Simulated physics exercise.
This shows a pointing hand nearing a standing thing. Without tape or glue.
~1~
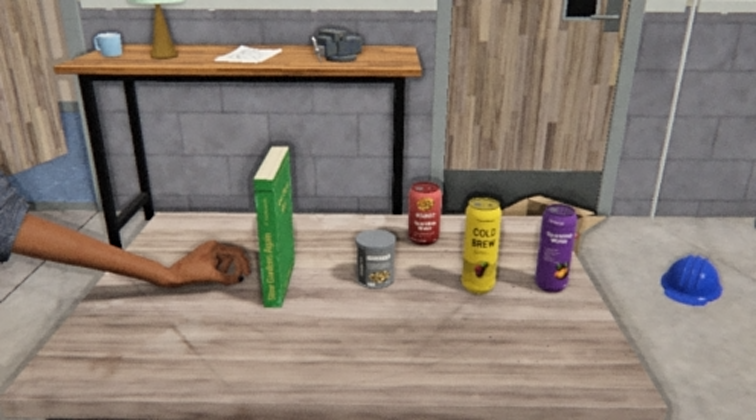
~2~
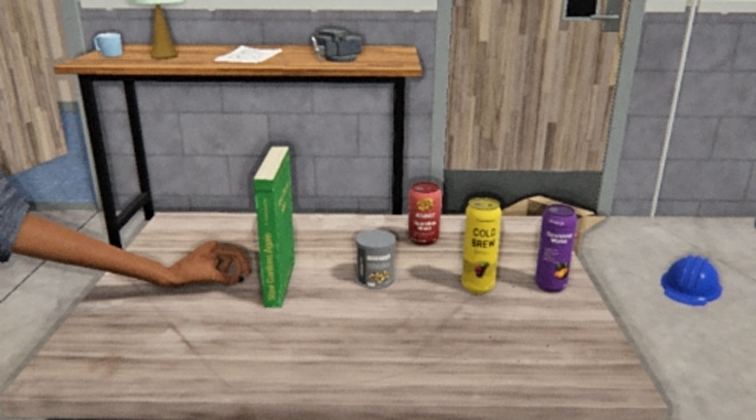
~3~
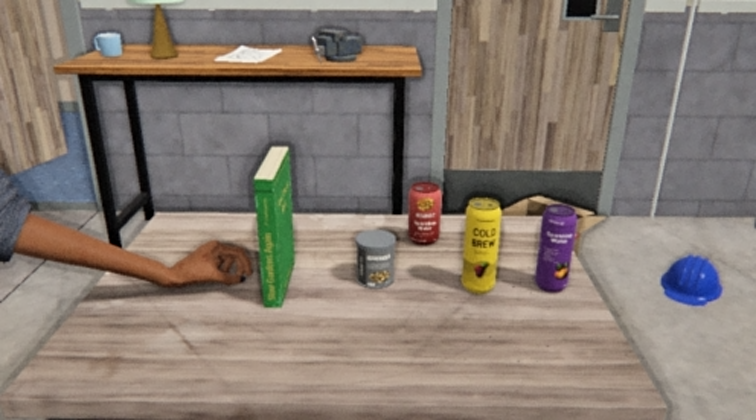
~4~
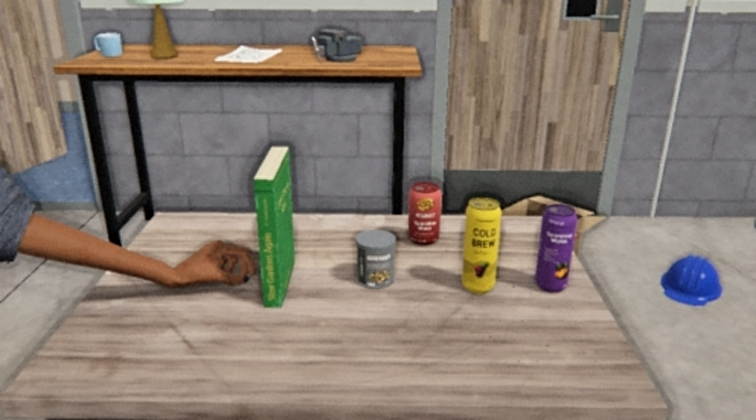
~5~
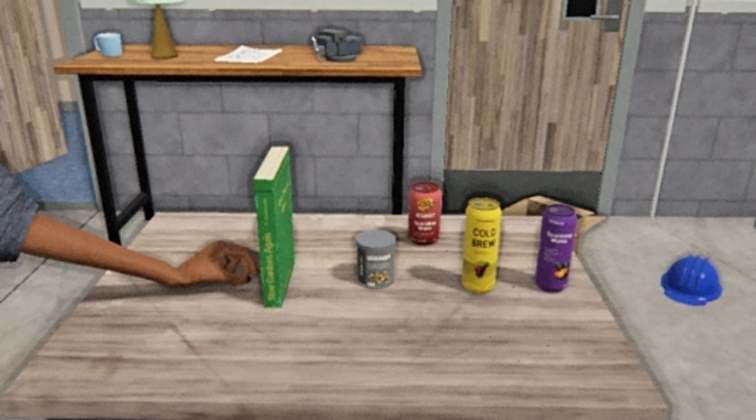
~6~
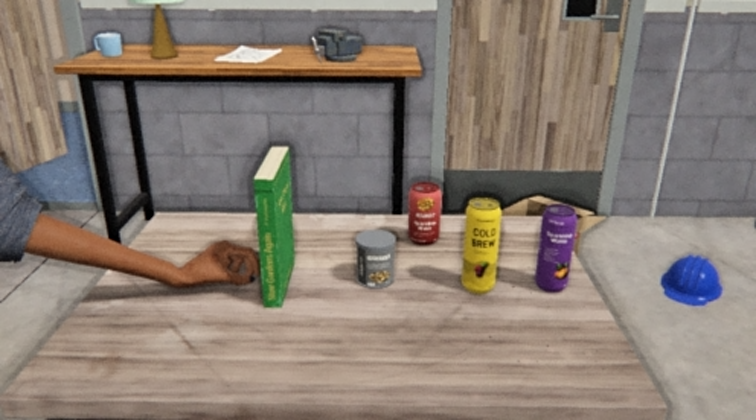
We see a hand at the left creep slightly rightward across a wooden table toward a standing green book, while the book, a small grey can, and the red, yellow and purple cans beyond it stay still.
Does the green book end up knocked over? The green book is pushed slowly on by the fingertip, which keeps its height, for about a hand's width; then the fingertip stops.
Doesn't go over.
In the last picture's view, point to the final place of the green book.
Pretty much around (344, 226), I'd say.
Then, 0.50 s on from there, green book shifted a little near (286, 225).
Then, 0.90 s on from there, green book shifted a little near (304, 225).
Then, 1.30 s on from there, green book shifted a little near (322, 226).
Then, 1.70 s on from there, green book shifted about its own width near (340, 226).
In the end, moved from the start, green book. At the end, from the last picture's camera, green book near (344, 226).
